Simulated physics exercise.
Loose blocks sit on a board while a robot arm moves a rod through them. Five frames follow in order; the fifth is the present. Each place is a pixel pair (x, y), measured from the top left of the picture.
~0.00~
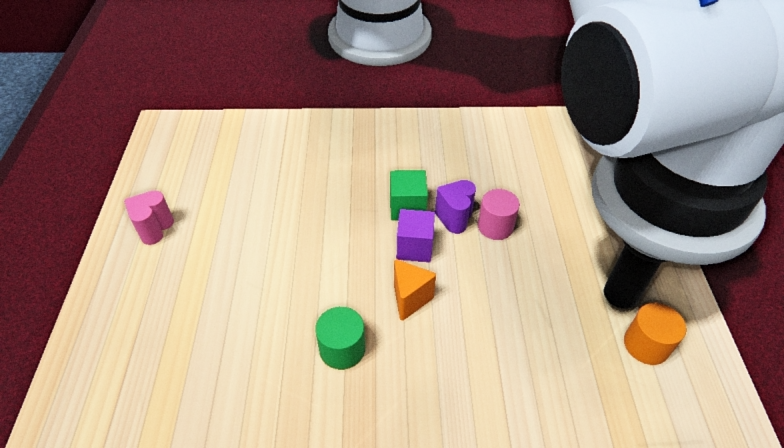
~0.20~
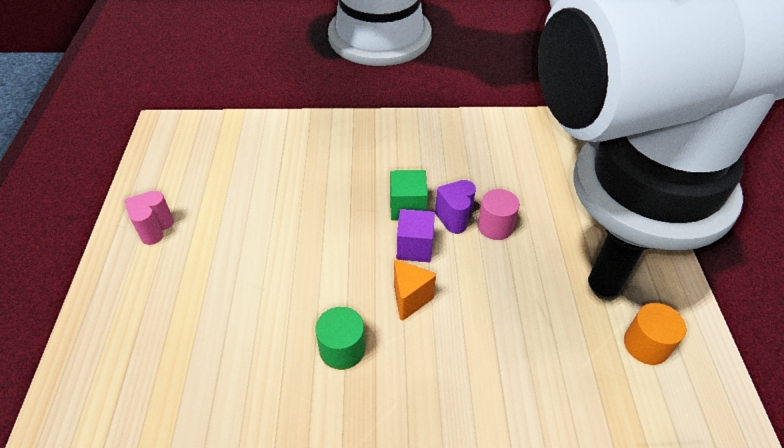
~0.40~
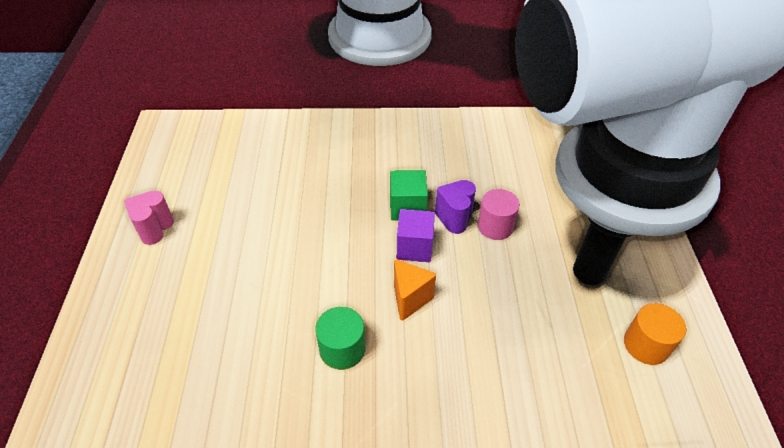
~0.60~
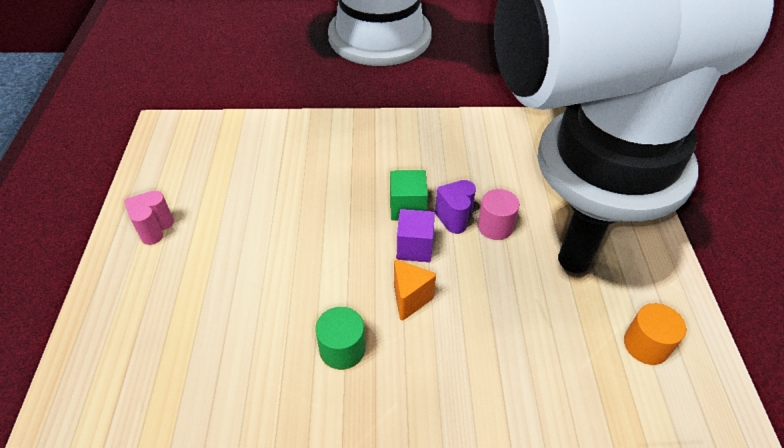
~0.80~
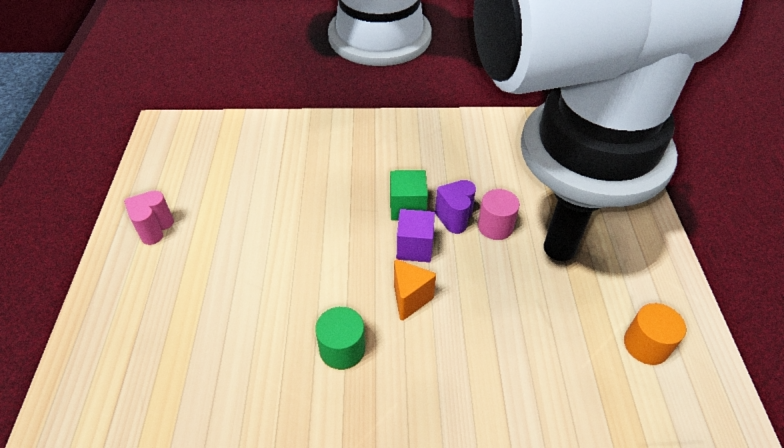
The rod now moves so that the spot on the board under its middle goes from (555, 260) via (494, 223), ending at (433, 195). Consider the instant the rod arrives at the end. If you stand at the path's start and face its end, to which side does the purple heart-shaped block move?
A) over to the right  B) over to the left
It's B.
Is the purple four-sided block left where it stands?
The answer is yes.
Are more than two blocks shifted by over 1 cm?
Final answer: Yes.
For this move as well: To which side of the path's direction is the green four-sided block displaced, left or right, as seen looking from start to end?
Goes left.
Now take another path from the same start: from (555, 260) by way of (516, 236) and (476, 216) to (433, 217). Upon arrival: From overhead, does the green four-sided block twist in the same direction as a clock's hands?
That would be a yes.
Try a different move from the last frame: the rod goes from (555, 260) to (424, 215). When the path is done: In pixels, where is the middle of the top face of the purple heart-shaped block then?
At pixel (425, 169).
The first path, step by step. One third of the way, rod (517, 222); purple heart-shaped block (455, 192); pink round block (489, 195).
Two thirds of the way, rod (475, 201); green four-sided block (396, 183), turned 15° clockwise; purple heart-shaped block (431, 185), turned 60° anticlockwise; pink round block (453, 169).
At the end, rod (434, 183); green four-sided block (383, 184); purple four-sided block still; purple heart-shaped block (417, 184), turned 65° anticlockwise; pink round block (427, 148).
